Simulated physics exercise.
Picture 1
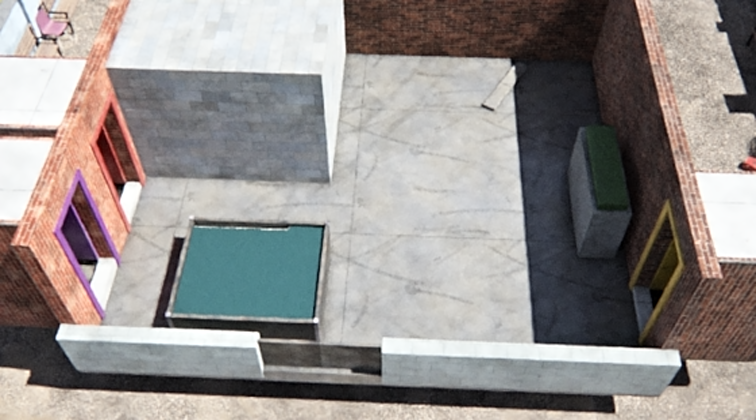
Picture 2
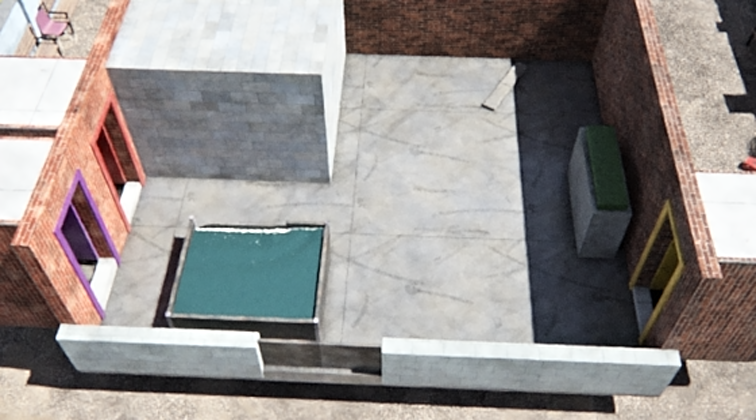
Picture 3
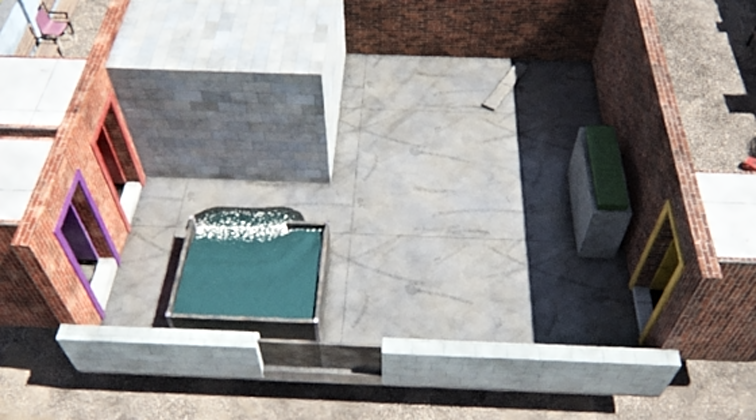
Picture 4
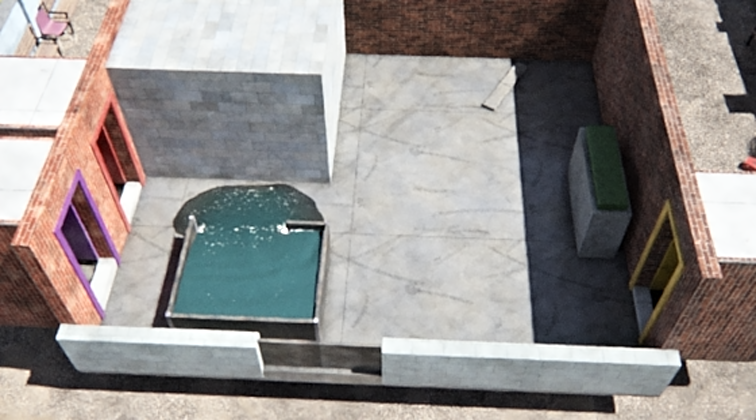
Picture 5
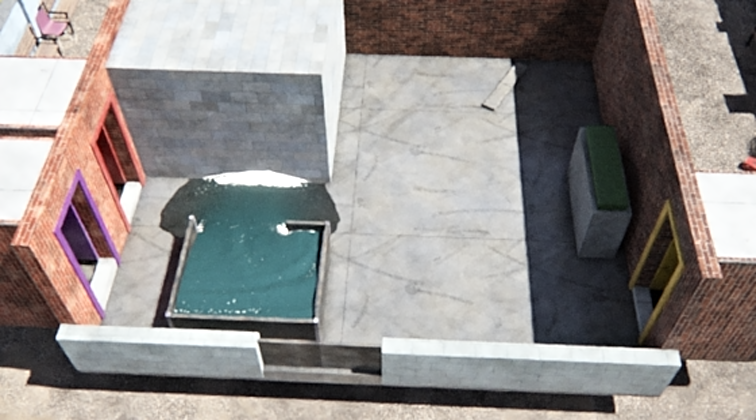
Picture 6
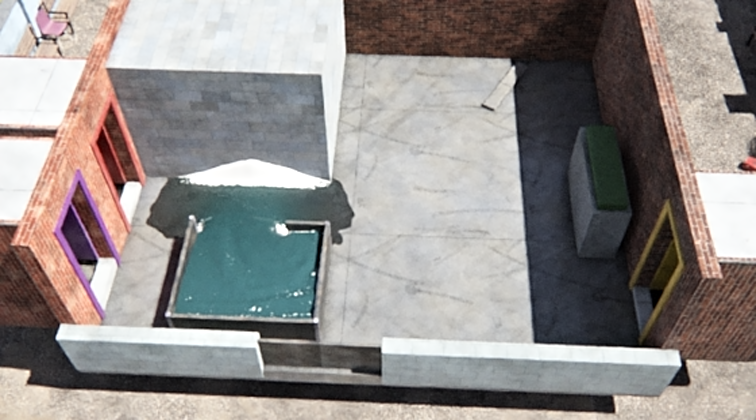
Water bursts from the tank's far side, spreads across the yard and splashes against the block wall.
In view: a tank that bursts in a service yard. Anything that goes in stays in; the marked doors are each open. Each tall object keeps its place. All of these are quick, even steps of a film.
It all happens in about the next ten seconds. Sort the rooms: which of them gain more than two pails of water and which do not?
The yellow door gains no more; the purple door gains no more; the red door gains more.
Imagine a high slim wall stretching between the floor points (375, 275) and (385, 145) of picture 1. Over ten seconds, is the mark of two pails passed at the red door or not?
Red door: Tops the limit.
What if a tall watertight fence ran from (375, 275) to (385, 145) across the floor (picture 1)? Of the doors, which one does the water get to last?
It is the yellow one.
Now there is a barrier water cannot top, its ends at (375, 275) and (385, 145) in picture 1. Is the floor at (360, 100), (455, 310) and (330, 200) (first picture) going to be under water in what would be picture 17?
Outcome per location, in sequence: Unsoaked, unsoaked, soaking.
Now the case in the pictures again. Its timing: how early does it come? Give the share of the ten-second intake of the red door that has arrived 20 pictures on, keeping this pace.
Roughly 85 %.
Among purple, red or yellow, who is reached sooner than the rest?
Answer: The red-painted one.
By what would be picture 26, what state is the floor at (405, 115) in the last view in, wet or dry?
Parched.
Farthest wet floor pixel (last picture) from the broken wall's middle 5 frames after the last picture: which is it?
I'd point to (396, 172).
A moment on, water covers 10 % of the floor; the yellow door not reached, the purple door not reached, the red door wet at the sill, nothing in.
Next, water covers 25 % of the floor; the yellow door not reached, the purple door wet at the sill, nothing in, the red door over two buckets in.
Then, water covers 55 % of the floor; the yellow door not reached, the purple door wet at the sill, nothing in, the red door far over two buckets in.
Later, water covers 70 % of the floor; the yellow door wet at the sill, nothing in, the purple door wet at the sill, nothing in, the red door far over two buckets in.
In the end, water covers 80 % of the floor; the yellow door wet at the sill, nothing in, the purple door wet at the sill, nothing in, the red door far over two buckets in.
